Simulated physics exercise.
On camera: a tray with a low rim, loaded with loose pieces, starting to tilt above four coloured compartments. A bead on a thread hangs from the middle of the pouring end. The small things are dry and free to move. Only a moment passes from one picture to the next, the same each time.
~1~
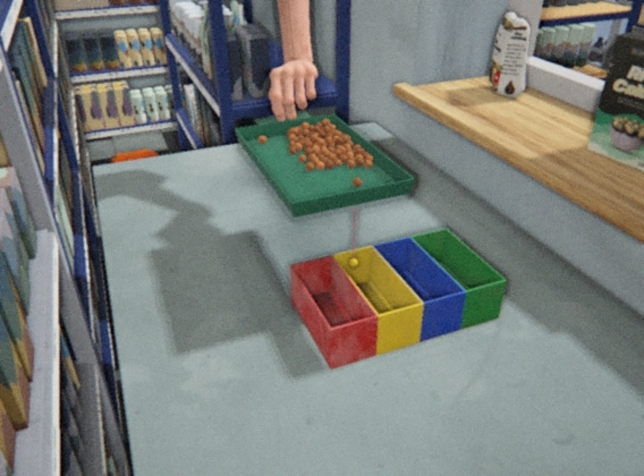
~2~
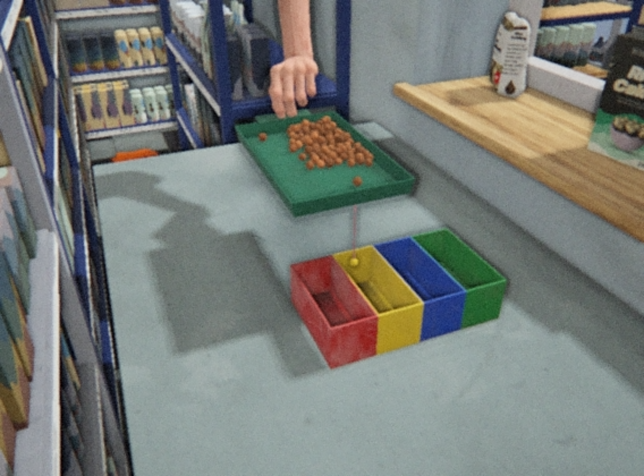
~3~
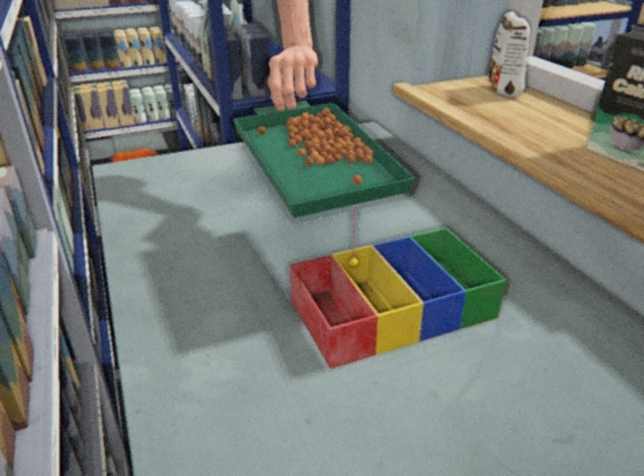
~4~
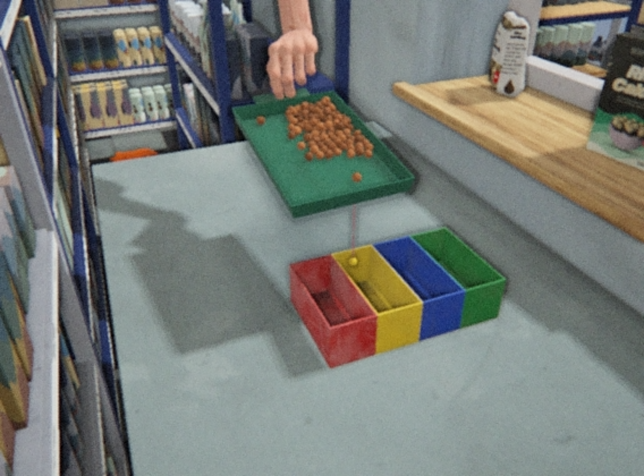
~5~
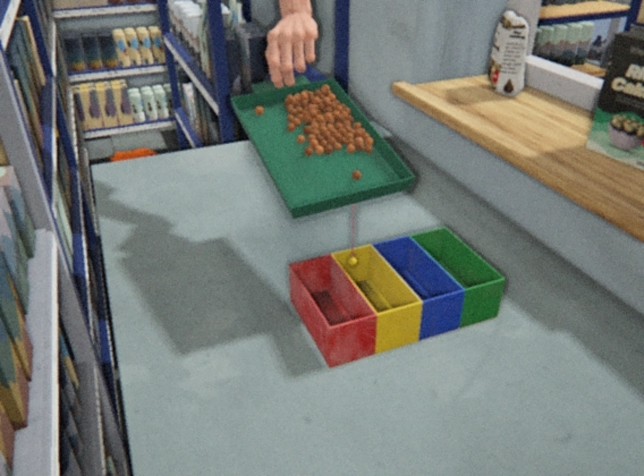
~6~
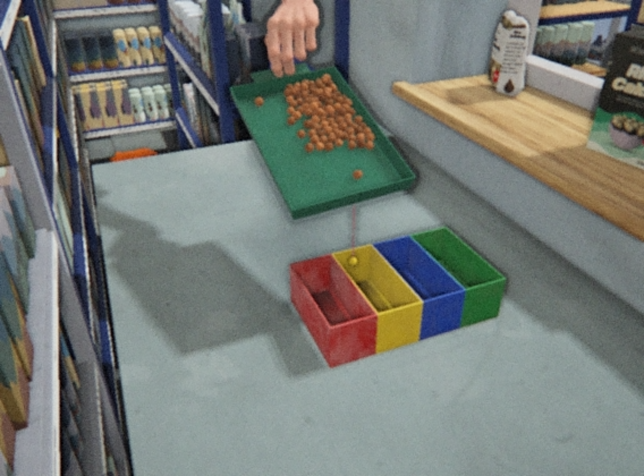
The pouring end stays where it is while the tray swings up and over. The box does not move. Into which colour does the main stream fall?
Fullest: The red cell.
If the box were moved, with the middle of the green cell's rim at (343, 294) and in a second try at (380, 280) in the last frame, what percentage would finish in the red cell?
Roughly 0 per cent, and 0 per cent.
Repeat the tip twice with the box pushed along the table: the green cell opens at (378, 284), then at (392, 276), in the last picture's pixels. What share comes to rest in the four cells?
Roughly 100 per cent, and 100 per cent.
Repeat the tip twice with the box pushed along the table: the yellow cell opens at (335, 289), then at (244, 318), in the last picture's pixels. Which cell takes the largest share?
First the cell in yellow, then the cell in green.
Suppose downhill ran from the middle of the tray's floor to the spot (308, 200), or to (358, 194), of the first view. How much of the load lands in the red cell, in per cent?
About 60 and 10 per cent.
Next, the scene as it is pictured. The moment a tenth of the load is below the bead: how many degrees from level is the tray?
Roughly 75°.
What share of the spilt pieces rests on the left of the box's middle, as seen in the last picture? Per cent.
Some 100 per cent.
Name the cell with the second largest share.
Next in line is the yellow cell.
Soon after the last picture, tray tipped steeply; nearly all on the tray; a stray few in the red cell; a small part falling or outside the box.
A little later, tray tipped right over; most on the tray; a small part in the red cell; a stray few in the yellow cell; a small part falling or outside the box.
Later still, tray tipped past a quarter turn; about half in the red cell; about a quarter in the yellow cell; a stray few in the blue cell; about a quarter falling or outside the box.
At rest, tray tipped past a quarter turn; about half in the red cell; about a quarter in the yellow cell; a stray few in the blue cell; none in the green cell; about a quarter outside the box.
